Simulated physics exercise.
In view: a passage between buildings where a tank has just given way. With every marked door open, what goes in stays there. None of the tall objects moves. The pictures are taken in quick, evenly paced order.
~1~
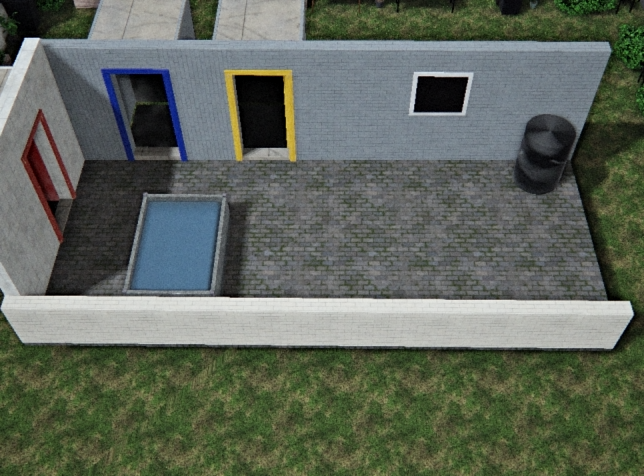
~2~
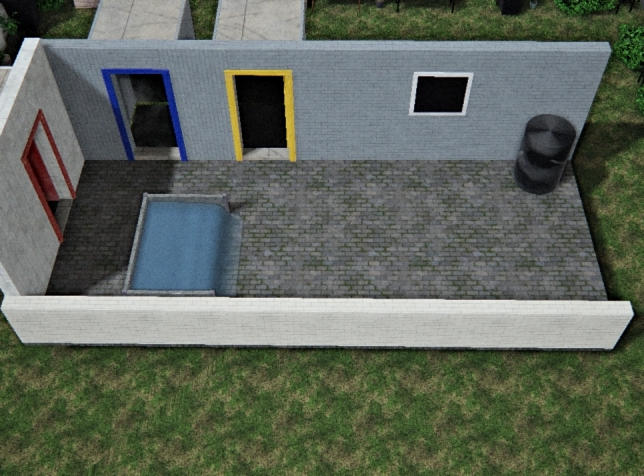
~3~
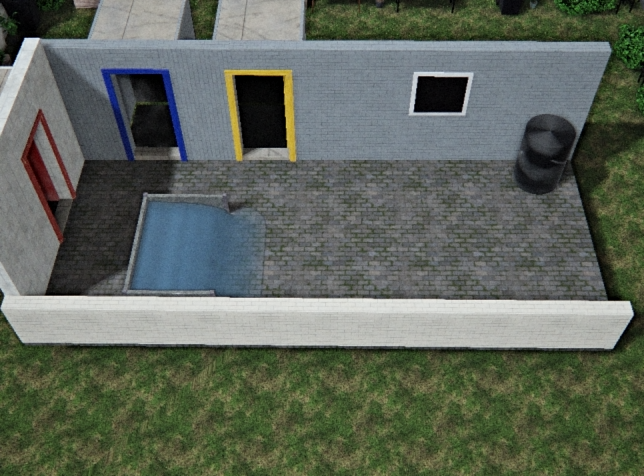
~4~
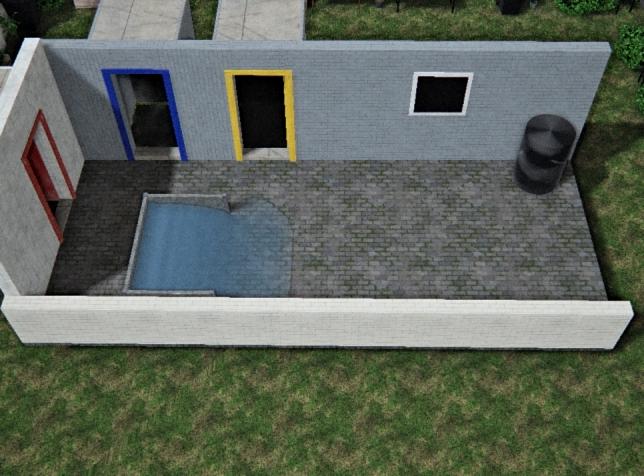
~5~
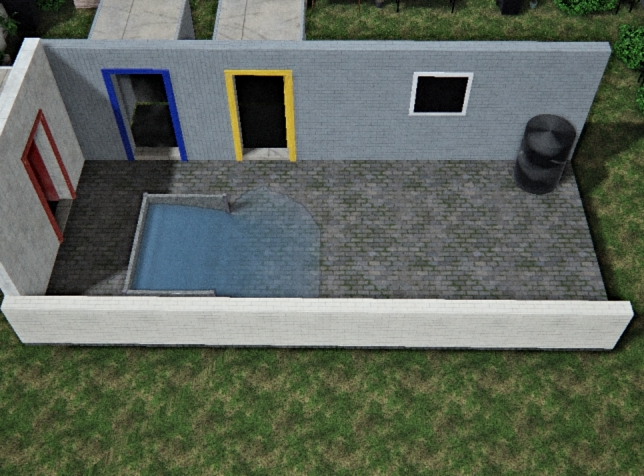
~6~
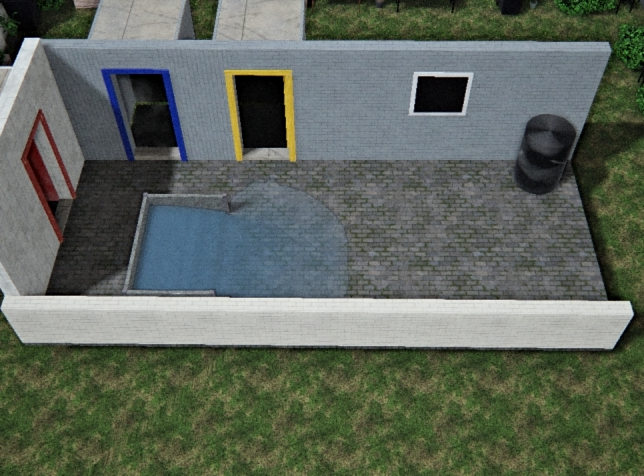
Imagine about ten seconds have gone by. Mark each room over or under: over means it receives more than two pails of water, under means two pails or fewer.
Blue door - under; red door - under; yellow door - under.
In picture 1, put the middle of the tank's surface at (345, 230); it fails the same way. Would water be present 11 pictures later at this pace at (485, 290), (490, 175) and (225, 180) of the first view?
Taking them in the order asked: Inundated, then inundated, then spared.
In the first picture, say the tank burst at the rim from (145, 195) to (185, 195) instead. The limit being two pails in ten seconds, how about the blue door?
In that case blue ends up above.
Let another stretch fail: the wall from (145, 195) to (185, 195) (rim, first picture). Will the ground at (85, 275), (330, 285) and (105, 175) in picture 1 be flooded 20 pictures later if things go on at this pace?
Point by point: Soaked; unwetted; soaked.
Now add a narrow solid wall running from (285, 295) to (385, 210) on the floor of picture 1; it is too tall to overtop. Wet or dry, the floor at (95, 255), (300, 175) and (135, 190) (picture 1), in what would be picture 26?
Lab note - spot 1 parched, spot 2 inundated, spot 3 parched.
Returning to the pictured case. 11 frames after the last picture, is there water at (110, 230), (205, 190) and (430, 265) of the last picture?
Point 1: Not wet; point 2: Not wet; point 3: Drenched.
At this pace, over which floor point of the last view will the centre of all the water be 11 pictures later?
It is around (314, 257).
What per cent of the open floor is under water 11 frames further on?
By my count, 55 percent.
A moment on, water covers 35 % of the floor; the blue door not reached, the red door not reached, the yellow door not reached.
Next, water covers 55 % of the floor; the blue door not reached, the red door not reached, the yellow door wet at the sill, nothing in.
Then, water covers 70 % of the floor; the blue door not reached, the red door not reached, the yellow door wet at the sill, nothing in.
Later, water covers 70 % of the floor; the blue door not reached, the red door not reached, the yellow door wet at the sill, nothing in.
In the end, water covers 75 % of the floor; the blue door wet at the sill, nothing in, the red door not reached, the yellow door wet at the sill, nothing in.
